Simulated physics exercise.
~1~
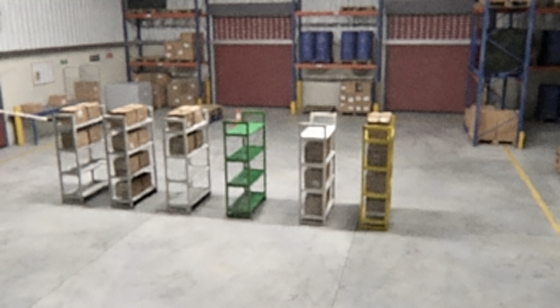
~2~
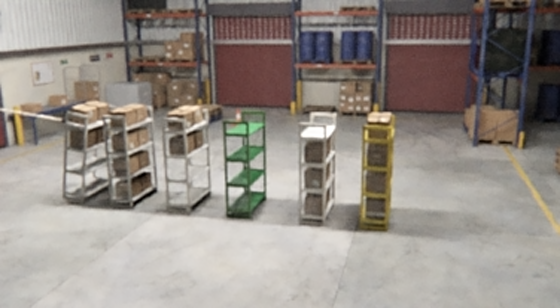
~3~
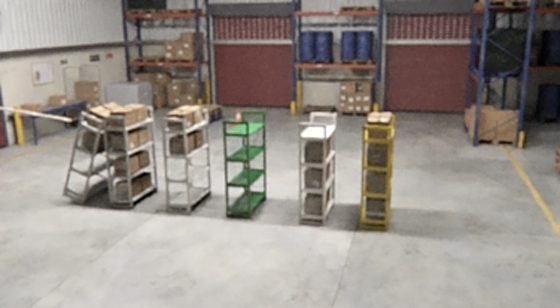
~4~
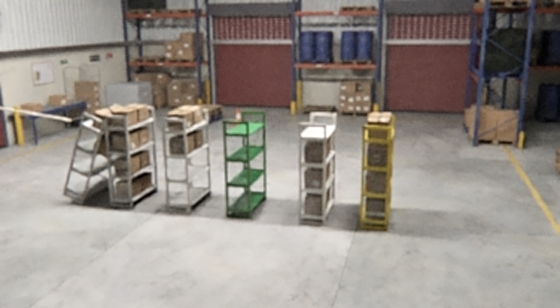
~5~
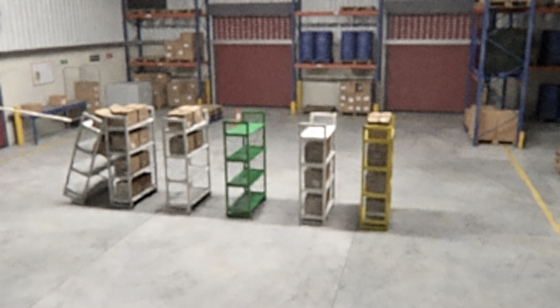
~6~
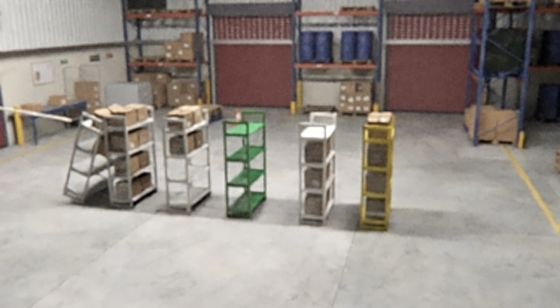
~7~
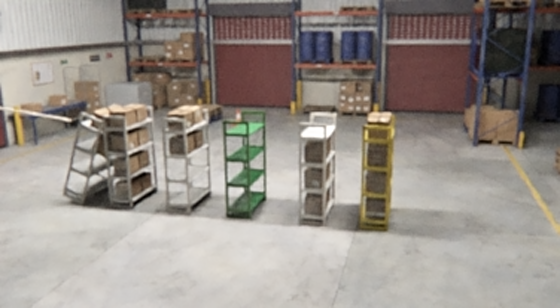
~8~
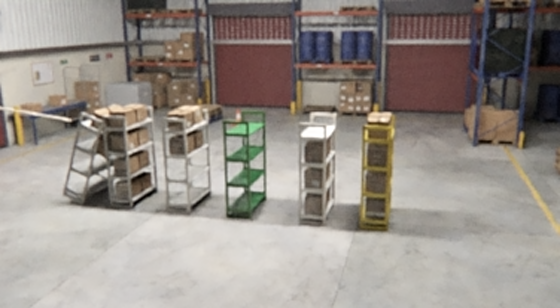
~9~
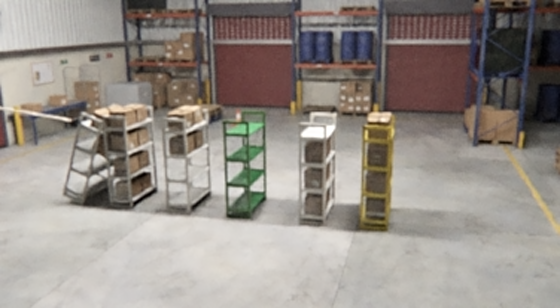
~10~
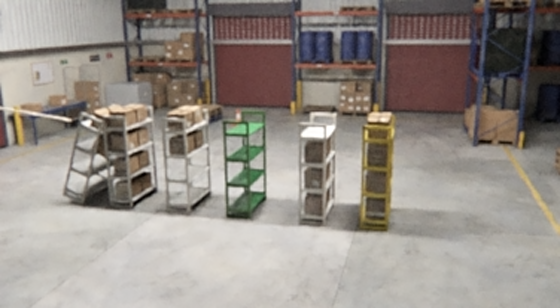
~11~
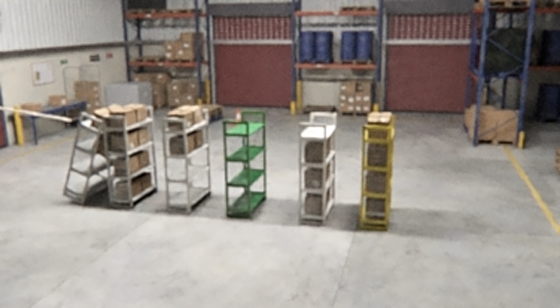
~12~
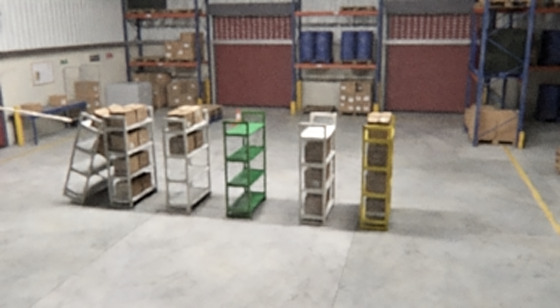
At first, six slim shelving racks stand in a row across a warehouse floor, most of them holding brown cartons, with a green one near the middle and a yellow one at the right end. A thin pole reaches in from the left edge and moves right toward the leftmost rack. That rack tips to the right, its top swinging over until it meets the rack beside it. It goes no further and settles there, leaning. The other five, including the green and yellow ones, stay standing to the end, and no cartons fall to the floor.
